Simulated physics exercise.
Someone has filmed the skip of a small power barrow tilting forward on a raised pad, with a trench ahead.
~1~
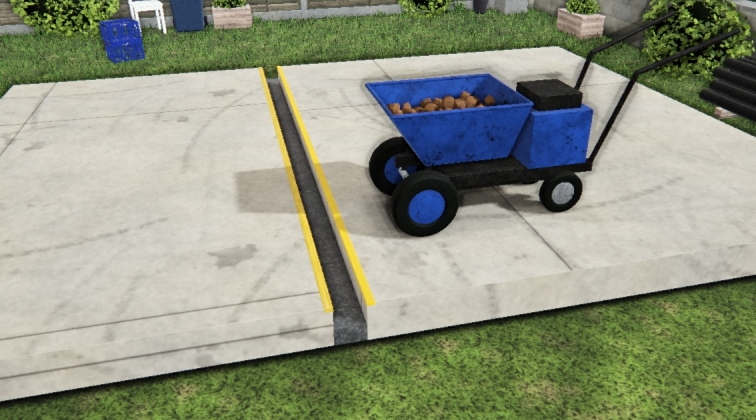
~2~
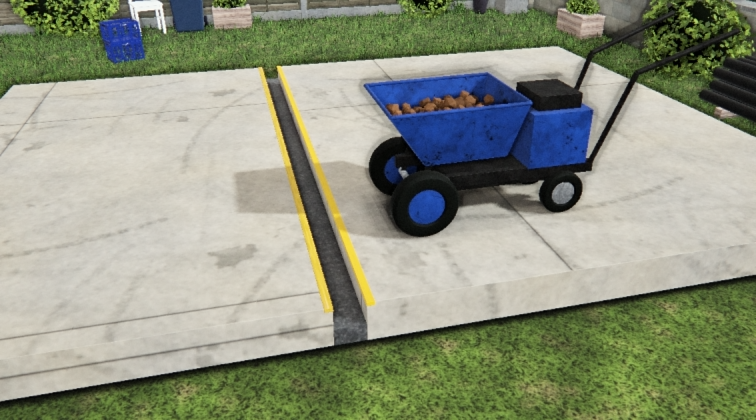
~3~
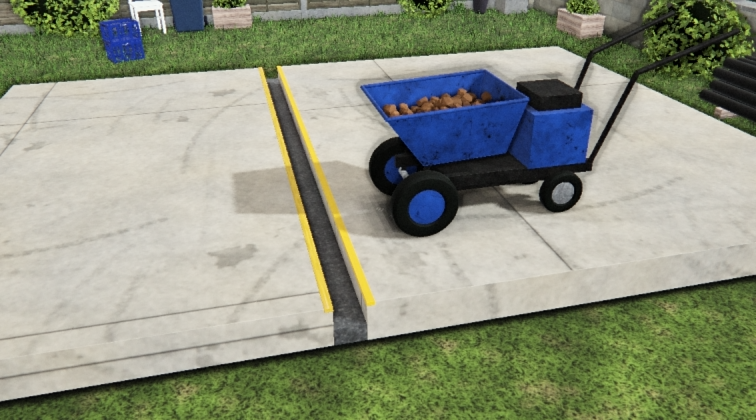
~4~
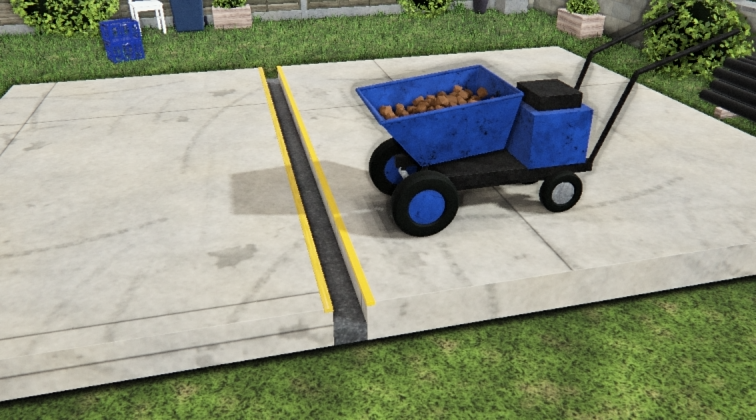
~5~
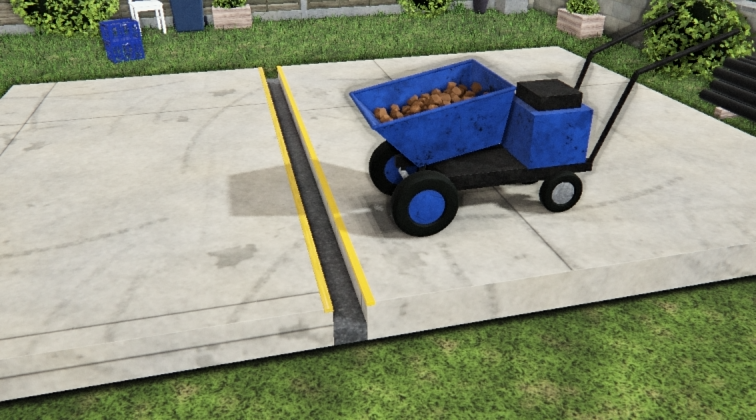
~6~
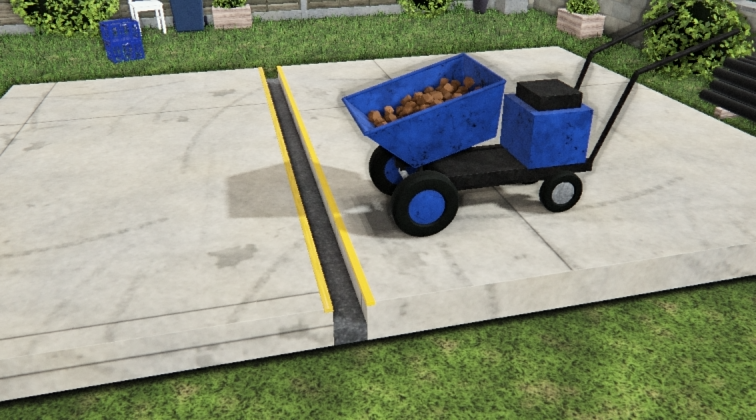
The blue skip on a small wheeled barrow sat level at first, then tilted gradually forward to the left, its back end rising with brown lumps still inside, while the wheels stayed put beside a narrow, yellow-edged trench.
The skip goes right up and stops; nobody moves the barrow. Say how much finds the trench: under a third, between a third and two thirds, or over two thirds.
In the trench: Under a third.
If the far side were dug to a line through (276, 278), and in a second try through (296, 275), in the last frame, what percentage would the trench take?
Roughly 100 per cent, and 70 per cent.
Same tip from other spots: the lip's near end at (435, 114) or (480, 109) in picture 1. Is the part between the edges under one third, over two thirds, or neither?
The first try: The middle third. The second: Less than a third.
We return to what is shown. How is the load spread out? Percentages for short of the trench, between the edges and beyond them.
About: Short 0, between 15, beyond 65 per cent.
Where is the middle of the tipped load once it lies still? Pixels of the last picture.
At about (286, 224).
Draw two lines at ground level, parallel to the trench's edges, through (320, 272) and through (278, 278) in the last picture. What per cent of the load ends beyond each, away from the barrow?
Roughly 60 per cent, and 20 per cent.
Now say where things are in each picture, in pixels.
In the first picture, lip of the skip at (392, 118), level; top of the load at (462, 114), clay clods; first edge of the trench at (357, 266); far edge at (318, 272), the trench under half as wide as the skip, and about as deep as wide.
In the second picture, lip of the skip at (391, 118), level; top of the load at (461, 113).
In the third picture, lip of the skip at (387, 120), tipped barely; top of the load at (459, 112).
In the fourth picture, lip of the skip at (381, 123), tipped a little; top of the load at (464, 111).
In the fifth picture, lip of the skip at (374, 128), tipped a little; top of the load at (458, 108).
In the sixth picture, lip of the skip at (365, 134), tipped clearly; top of the load at (465, 97); first edge of the trench at (357, 266); far edge at (318, 272).
Soon, skip tipped steeply; all in the skip.
A while on, skip tipped steeply; most in the skip; a stray few in or heaped over the trench; a small part beyond it.
Towards the end, skip tipped right over; about a quarter in the skip; a small part in or heaped over the trench; about two thirds beyond it.
Finally, skip tipped right over; about a quarter in the skip; about a quarter in or heaped over the trench; about two thirds beyond it.
